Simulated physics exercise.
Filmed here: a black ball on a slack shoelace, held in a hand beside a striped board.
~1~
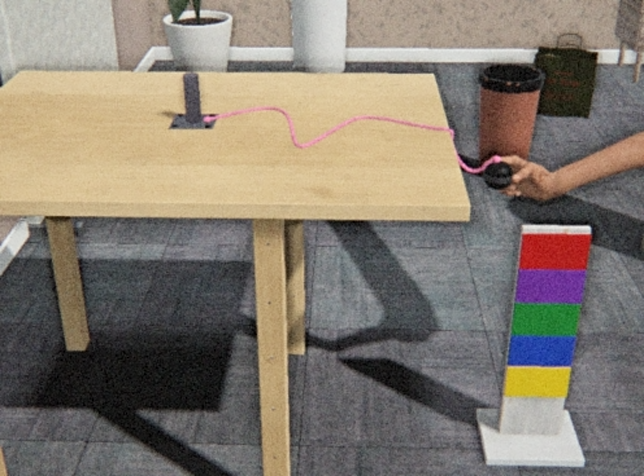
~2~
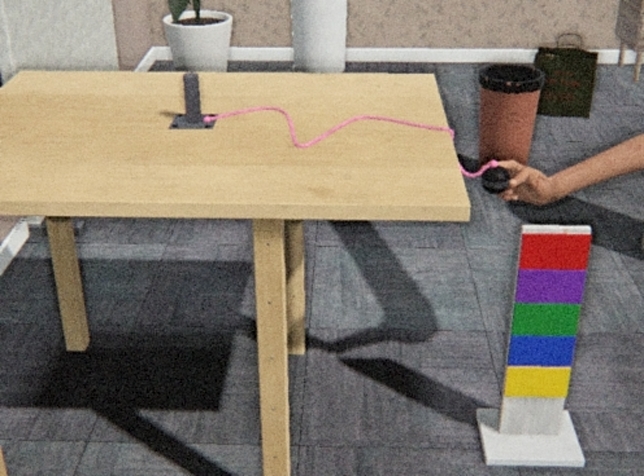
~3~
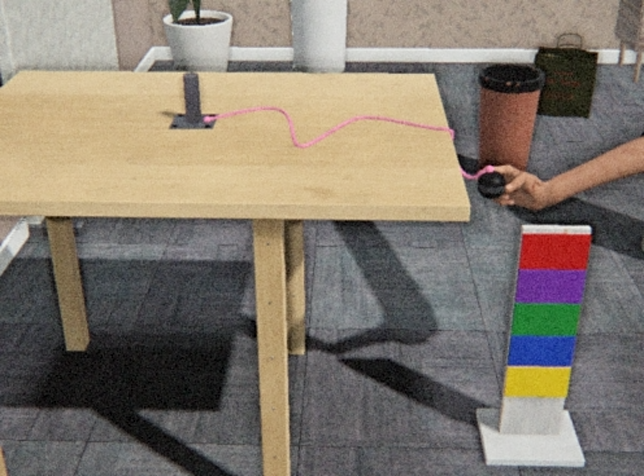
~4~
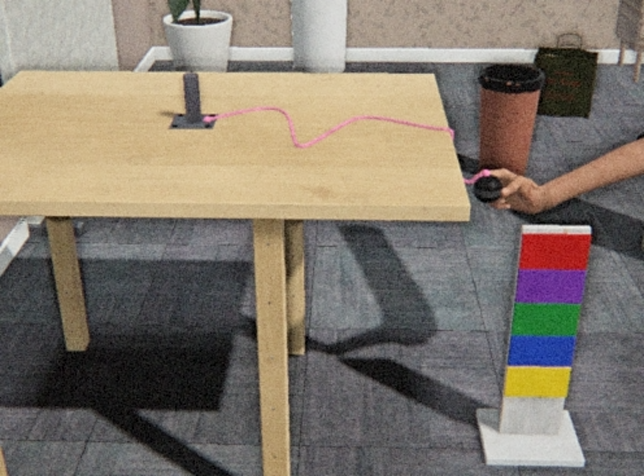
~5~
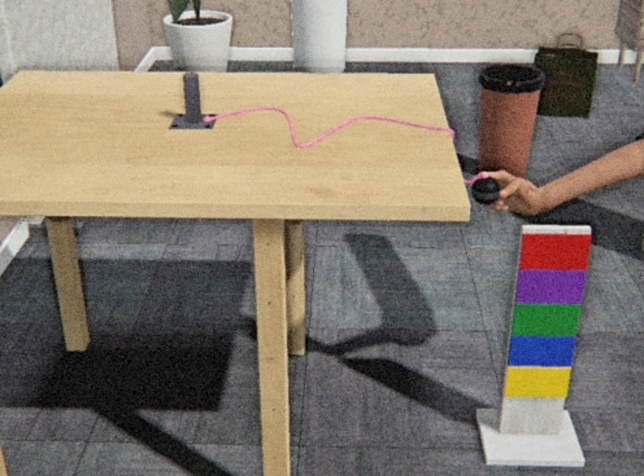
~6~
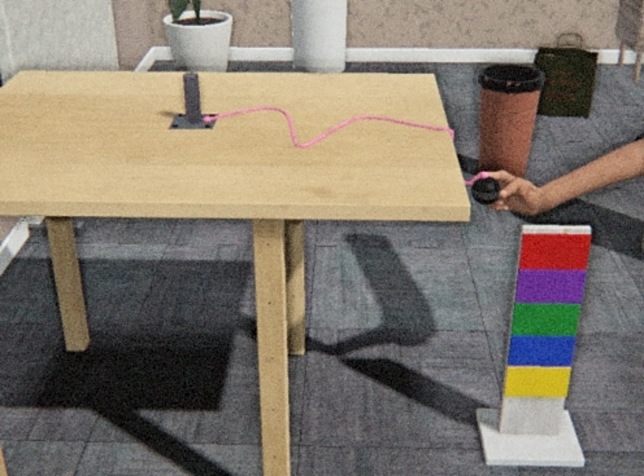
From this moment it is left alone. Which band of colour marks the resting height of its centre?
The blue band marks it.
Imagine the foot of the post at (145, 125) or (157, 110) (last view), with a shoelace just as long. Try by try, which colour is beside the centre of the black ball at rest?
First try: Green; second try: Green.
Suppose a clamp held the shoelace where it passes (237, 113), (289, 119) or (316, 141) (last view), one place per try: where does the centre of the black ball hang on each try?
Estimated spots in sequence: (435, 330), (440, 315), (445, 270).
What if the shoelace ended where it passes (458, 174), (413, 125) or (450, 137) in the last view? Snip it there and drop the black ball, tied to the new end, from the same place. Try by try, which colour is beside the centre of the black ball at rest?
So you'd see green first, red second, and for the last: Purple.
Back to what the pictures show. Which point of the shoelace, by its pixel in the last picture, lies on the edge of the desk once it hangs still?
Go for the one at (334, 130).
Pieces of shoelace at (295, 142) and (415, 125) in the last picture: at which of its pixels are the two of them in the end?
Around (386, 129); the other one around (443, 234).
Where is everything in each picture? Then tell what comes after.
Black ball (498, 175); red (555, 253); purple (550, 288); green (546, 320); blue (542, 353); yellow (537, 383), in the first frame.
Black ball (495, 180); shoelace through (240, 112) (290, 123) (314, 142) (358, 118) (438, 129), in the second frame.
Black ball (492, 185), in the third frame.
Black ball (488, 189); shoelace through (240, 112) (290, 123) (314, 142) (358, 118) (438, 129), in the fourth frame.
Black ball (486, 191), in the fifth frame.
Black ball (486, 191); shoelace through (240, 112) (290, 123) (314, 142) (358, 118) (438, 129), in the sixth frame.
A little later, ball near (448, 318); level with green.
Next, ball near (424, 338); level with blue.
When it is over, ball near (434, 341); level with blue. Its centre hangs level with the blue band.
